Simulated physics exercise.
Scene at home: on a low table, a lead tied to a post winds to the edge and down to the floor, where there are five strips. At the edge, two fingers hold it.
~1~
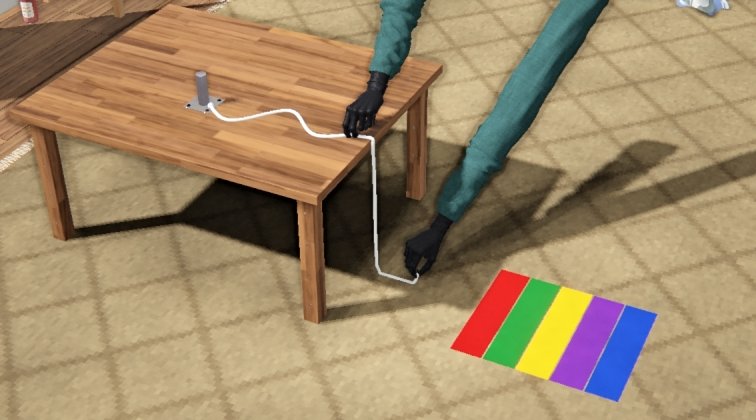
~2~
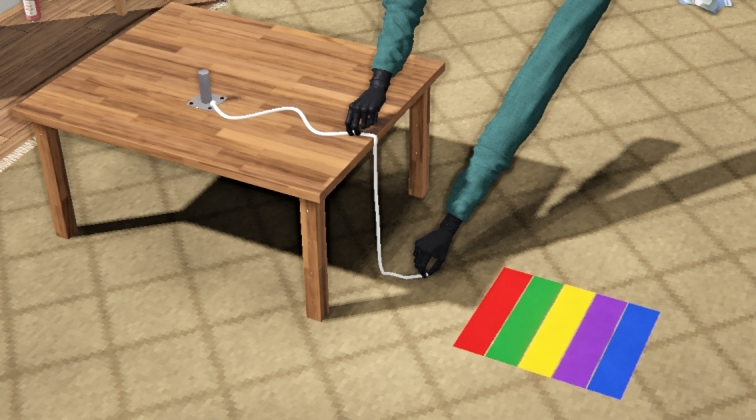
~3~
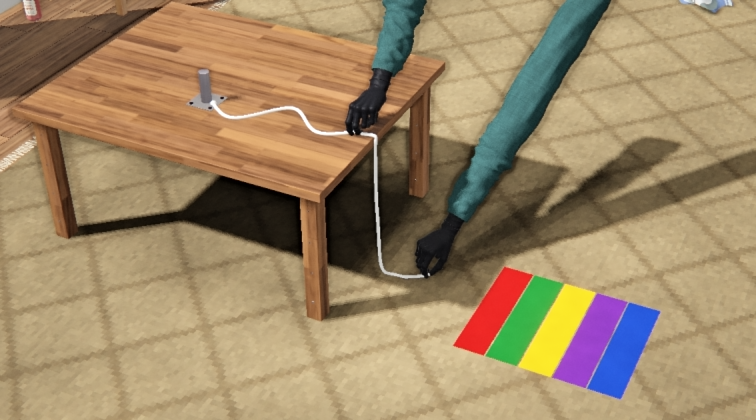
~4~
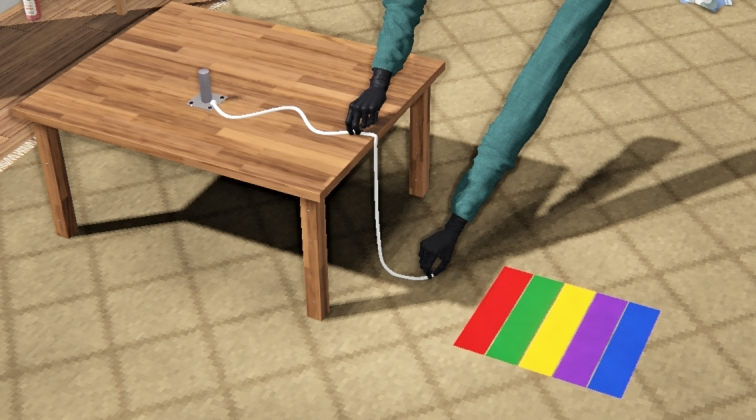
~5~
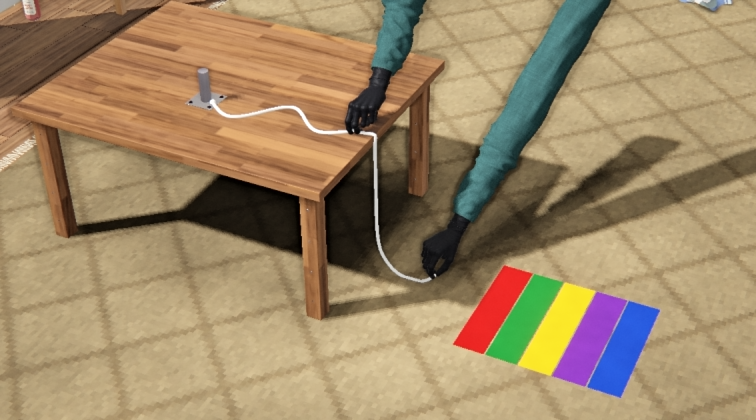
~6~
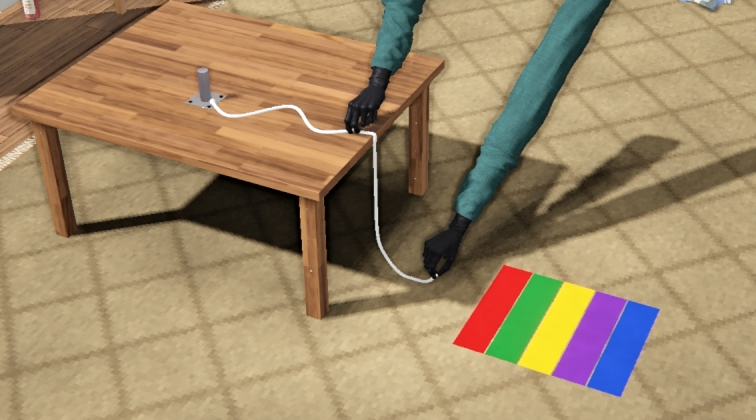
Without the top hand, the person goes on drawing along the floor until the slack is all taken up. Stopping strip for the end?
Yellow.
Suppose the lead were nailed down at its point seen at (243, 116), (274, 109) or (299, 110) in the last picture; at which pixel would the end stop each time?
Results: (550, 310); (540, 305); (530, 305).
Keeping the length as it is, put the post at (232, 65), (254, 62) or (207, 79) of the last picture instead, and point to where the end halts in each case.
The places are (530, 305), (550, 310) and (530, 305).
Soon after, end near (511, 297); over red.
After that, end near (543, 307); over green.
At the stop, end near (563, 312); over yellow. It gets as far as the yellow strip.
